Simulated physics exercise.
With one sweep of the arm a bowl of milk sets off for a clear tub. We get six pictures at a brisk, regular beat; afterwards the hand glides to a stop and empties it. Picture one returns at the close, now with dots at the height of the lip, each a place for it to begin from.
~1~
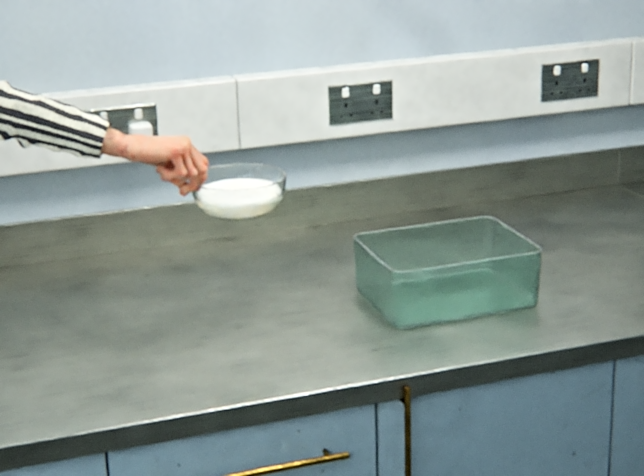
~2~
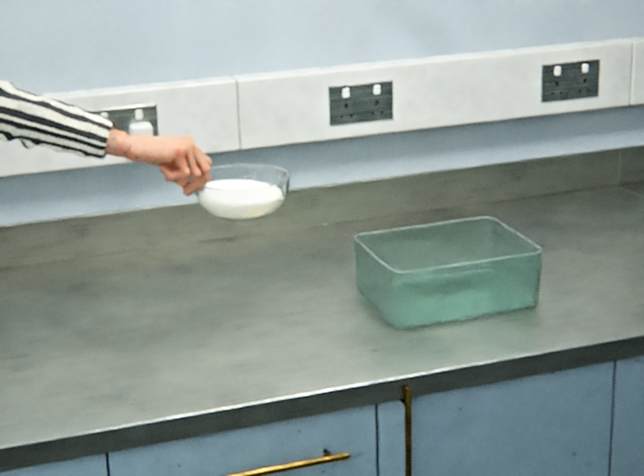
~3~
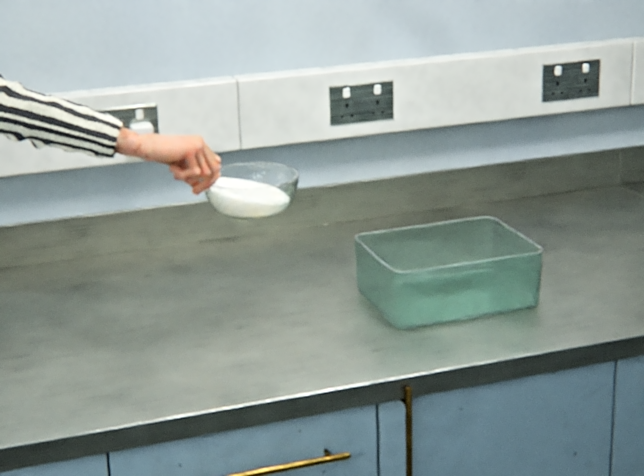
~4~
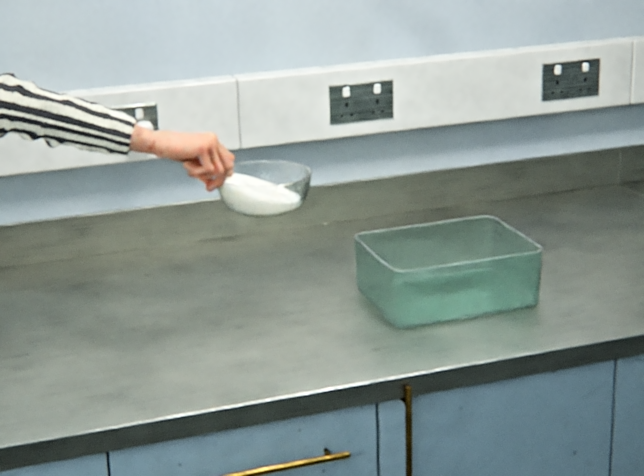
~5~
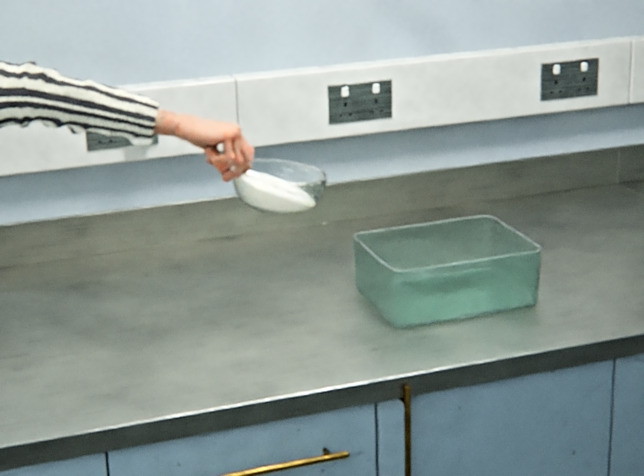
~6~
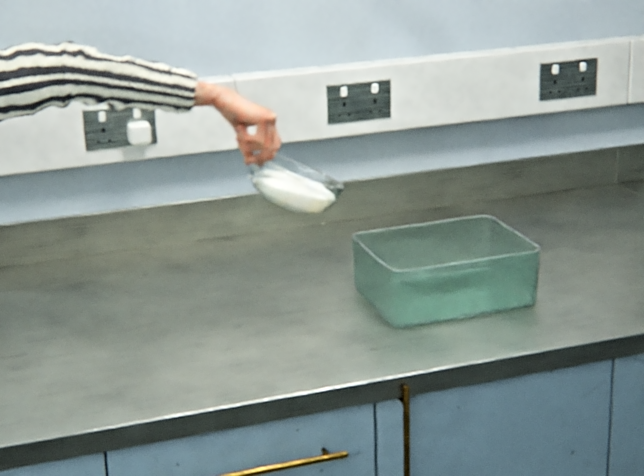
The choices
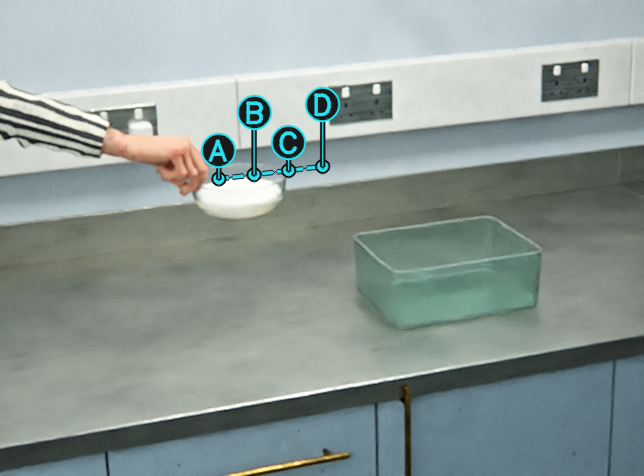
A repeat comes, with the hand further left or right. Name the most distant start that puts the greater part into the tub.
Take B.
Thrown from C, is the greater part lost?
No, not at all.
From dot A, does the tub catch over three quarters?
No, less.
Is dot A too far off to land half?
Yes.
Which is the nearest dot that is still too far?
A.
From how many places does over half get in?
Three of them.
On the marked copy, A at (218, 178); B at (254, 174); C at (288, 170); D at (322, 166).
If A is chosen, about 23 % lands in the tub, 73 % falls short and 4 % goes beside or beyond.
If B is chosen, about 72 % lands in the tub, 20 % falls short and 8 % goes beside or beyond.
If C is chosen, about 84 % lands in the tub, 4 % falls short and 12 % goes beside or beyond.
If D is chosen, about 84 % lands in the tub, 6 % falls short and 10 % goes beside or beyond.
